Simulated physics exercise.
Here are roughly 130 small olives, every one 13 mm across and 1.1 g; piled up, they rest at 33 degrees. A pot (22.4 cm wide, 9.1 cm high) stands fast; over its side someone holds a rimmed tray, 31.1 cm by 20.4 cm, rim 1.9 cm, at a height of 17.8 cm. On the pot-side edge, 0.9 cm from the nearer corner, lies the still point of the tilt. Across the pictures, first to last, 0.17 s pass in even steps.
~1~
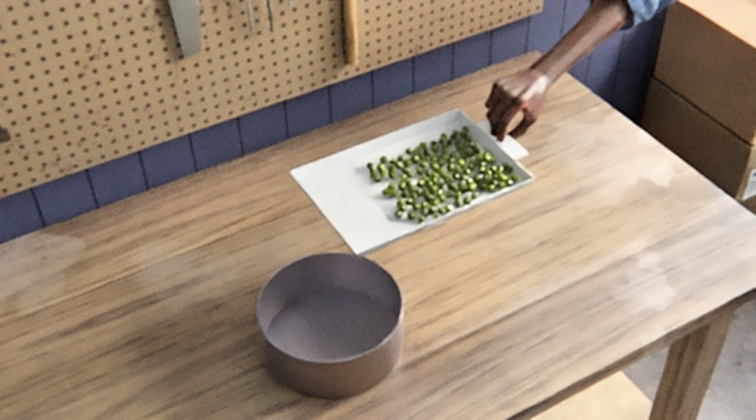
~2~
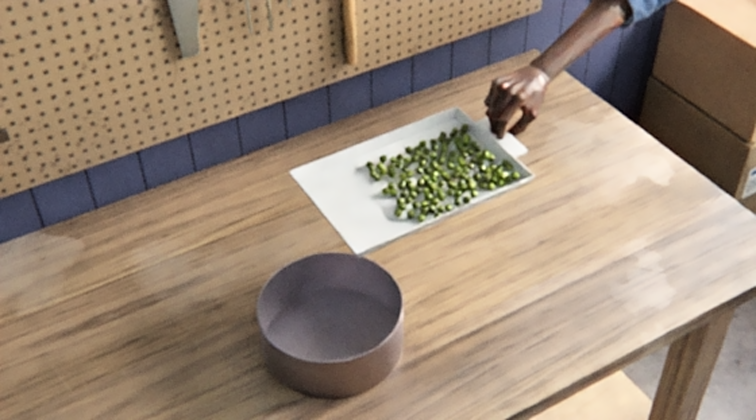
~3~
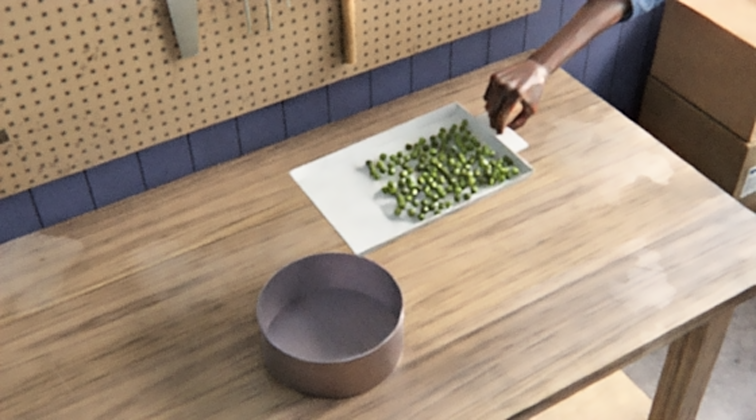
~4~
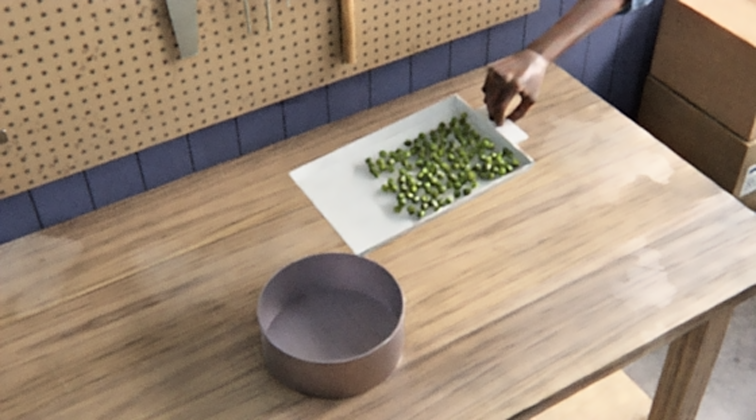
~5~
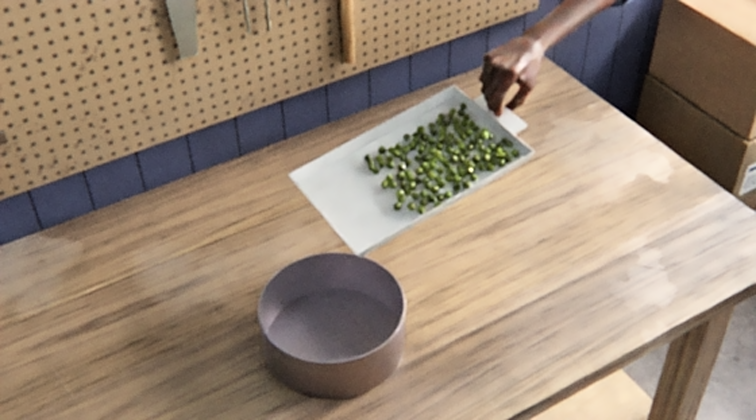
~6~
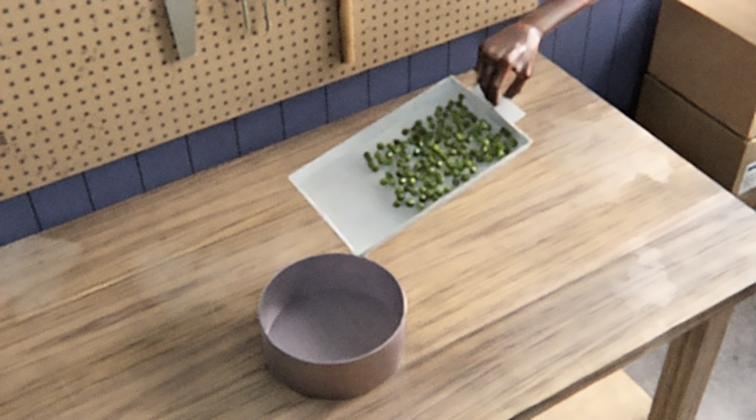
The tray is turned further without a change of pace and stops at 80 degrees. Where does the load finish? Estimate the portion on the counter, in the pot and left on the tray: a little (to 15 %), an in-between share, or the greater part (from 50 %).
Counter: The greater part; pot: An in-between share; tray: A little.
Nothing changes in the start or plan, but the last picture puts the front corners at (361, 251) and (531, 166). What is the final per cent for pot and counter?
Pot 55 % / counter 45 %.
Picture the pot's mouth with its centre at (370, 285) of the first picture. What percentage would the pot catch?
I'd expect near 20 per cent.
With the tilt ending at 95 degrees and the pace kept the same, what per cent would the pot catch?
That comes out at some 35 per cent.
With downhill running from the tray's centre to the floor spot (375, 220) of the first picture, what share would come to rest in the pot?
That would be close to 95 per cent.
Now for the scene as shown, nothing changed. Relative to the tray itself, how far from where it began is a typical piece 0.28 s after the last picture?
I'd say close to 5 centimetres.
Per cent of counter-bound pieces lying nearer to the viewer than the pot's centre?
I'd put it at around 0 per cent.
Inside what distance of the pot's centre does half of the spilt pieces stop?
I'd say around 22 centimetres.
Then, 0.28 s after the last picture, tilt 47 degrees; the tray holds 100 %, the pot 0 %.
Then, 0.46 s after the last picture, tilt 68 degrees; the tray holds 95 %, the pot 0 %.
Then, 0.77 s after the last picture, tilt 80 degrees; the tray holds 10 %, the pot 30 %.
In the end, counter 65 %, pot 35 %, tray 0 %.
